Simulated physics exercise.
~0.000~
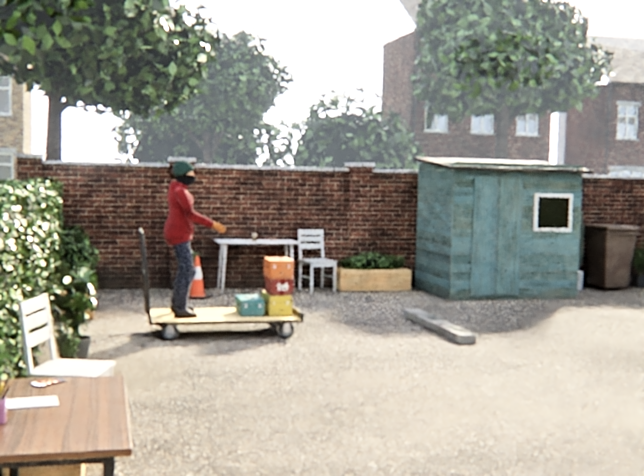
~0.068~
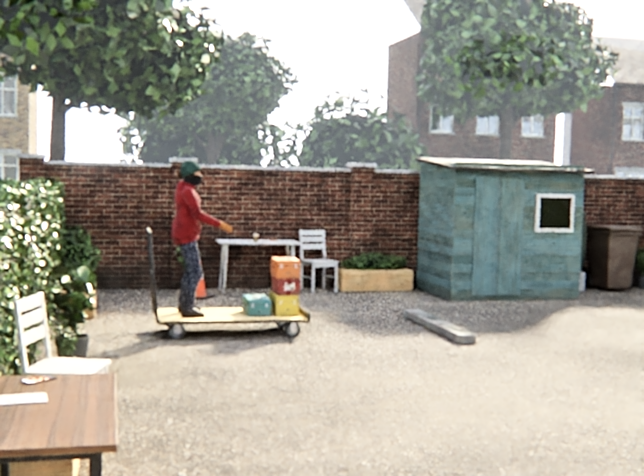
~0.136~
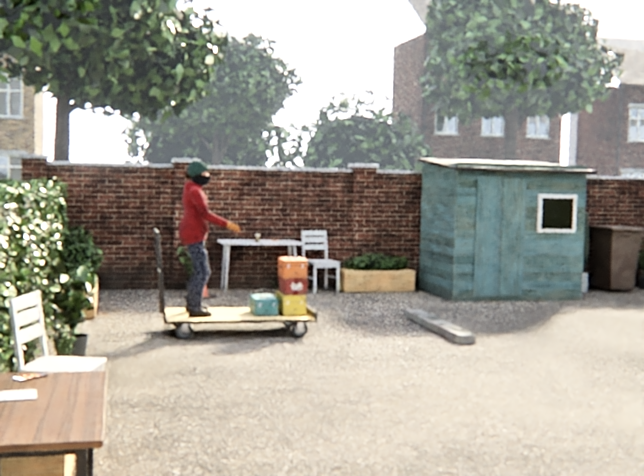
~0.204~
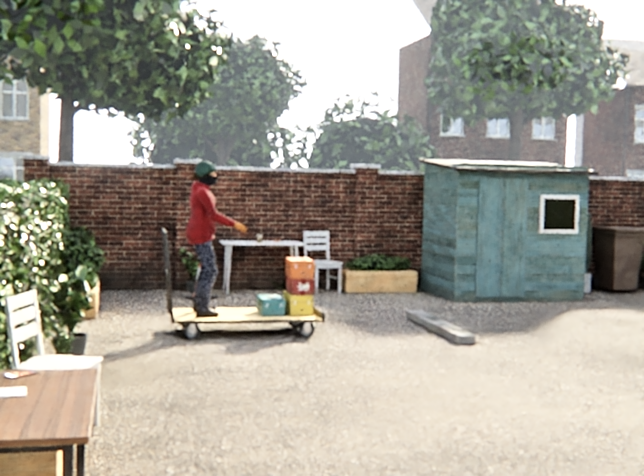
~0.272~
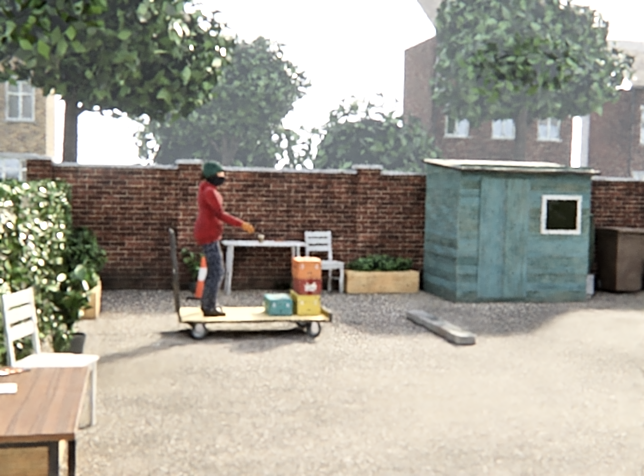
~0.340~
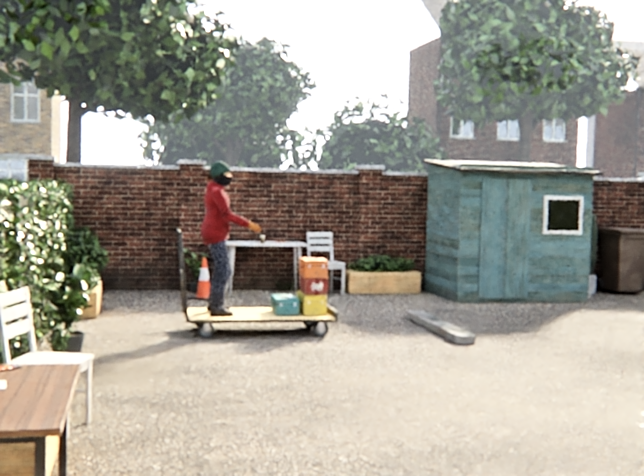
In a brick-walled yard, a person in a red jacket stands on a flatbed trolley rolling slowly right with stacked boxes.
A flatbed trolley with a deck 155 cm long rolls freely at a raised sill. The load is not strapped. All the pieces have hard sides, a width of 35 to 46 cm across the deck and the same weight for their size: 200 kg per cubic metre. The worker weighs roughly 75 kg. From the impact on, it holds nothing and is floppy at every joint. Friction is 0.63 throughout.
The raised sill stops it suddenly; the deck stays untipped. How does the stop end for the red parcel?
The red parcel is no longer aboard afterwards.
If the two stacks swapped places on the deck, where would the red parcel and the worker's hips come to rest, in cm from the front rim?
Outcome - red: 20 cm behind rim; hips: 100 cm behind rim.
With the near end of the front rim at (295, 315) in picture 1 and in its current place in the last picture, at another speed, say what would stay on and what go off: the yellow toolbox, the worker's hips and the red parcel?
Outcome: Yellow kept; hips kept; red lost.
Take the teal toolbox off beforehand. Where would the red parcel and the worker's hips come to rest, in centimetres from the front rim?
Red 20 past, hips 100 behind.
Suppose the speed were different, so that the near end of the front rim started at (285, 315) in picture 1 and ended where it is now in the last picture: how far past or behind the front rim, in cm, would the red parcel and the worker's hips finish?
The red item would stop 50 cm past the front rim, and the hips 30 cm behind it.
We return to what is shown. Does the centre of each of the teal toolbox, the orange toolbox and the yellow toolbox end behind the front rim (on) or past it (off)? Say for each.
Final: Teal secure, orange gone, yellow secure.
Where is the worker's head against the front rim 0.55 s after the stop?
The head is roughly 40 cm back from the front rim.
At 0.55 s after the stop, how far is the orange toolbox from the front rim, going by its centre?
Its centre is around 20 cm past the front rim.
Impact comes at 1.41 s.
After 1.96 s the red parcel is 3 cm past the rim, tilted 60°, near (441, 284) in the last picture's view.
After 2.41 s the red parcel is 17 cm past the rim, tilted 100°, near (452, 311) in the last picture's view.
When all is still (4.3 s), past the rim, red parcel and orange toolbox; behind it, teal toolbox, yellow toolbox and the worker's hips.
